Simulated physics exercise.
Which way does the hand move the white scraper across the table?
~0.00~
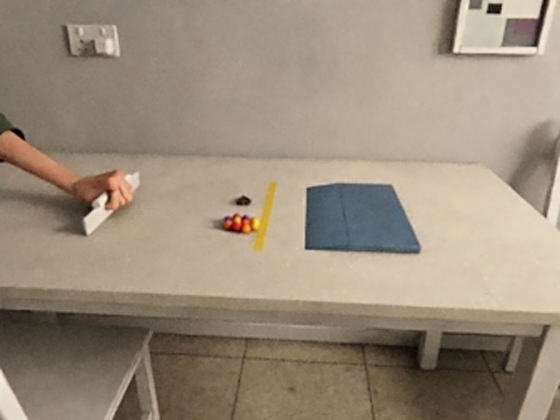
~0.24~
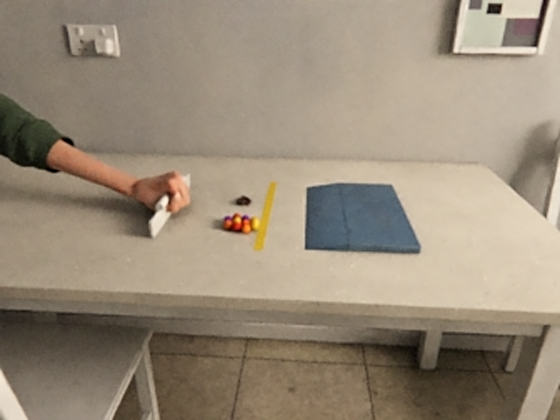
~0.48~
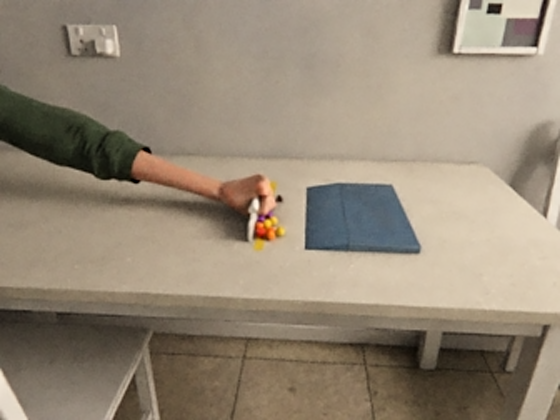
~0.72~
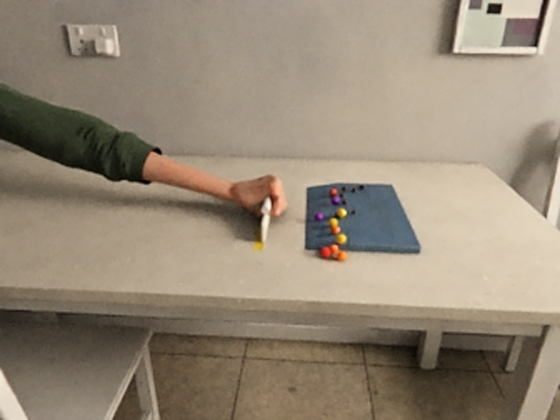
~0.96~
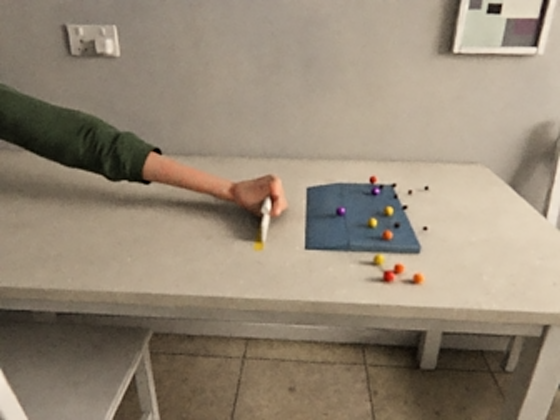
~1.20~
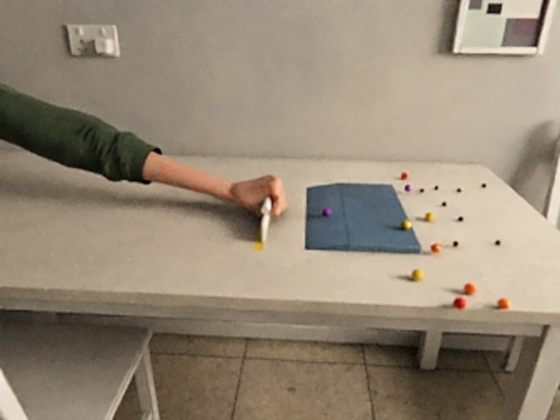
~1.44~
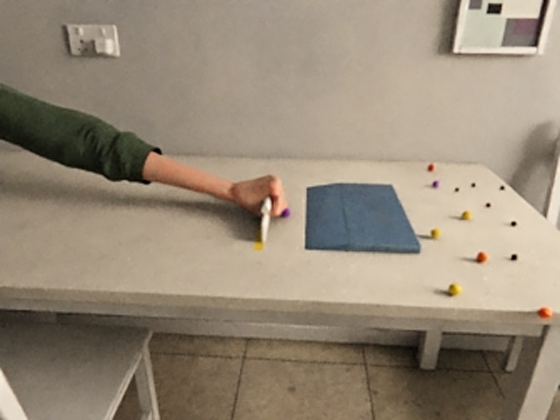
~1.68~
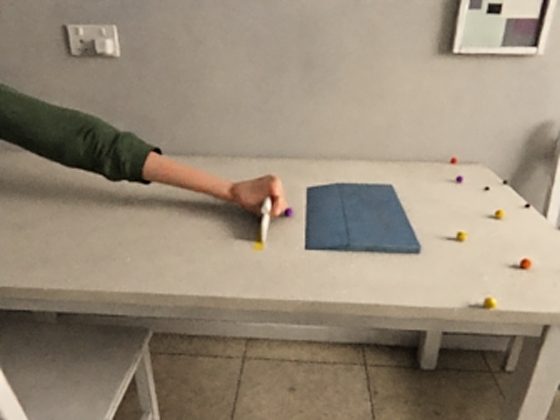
The hand slides the scraper to the right, toward the yellow tape and the blue slab.
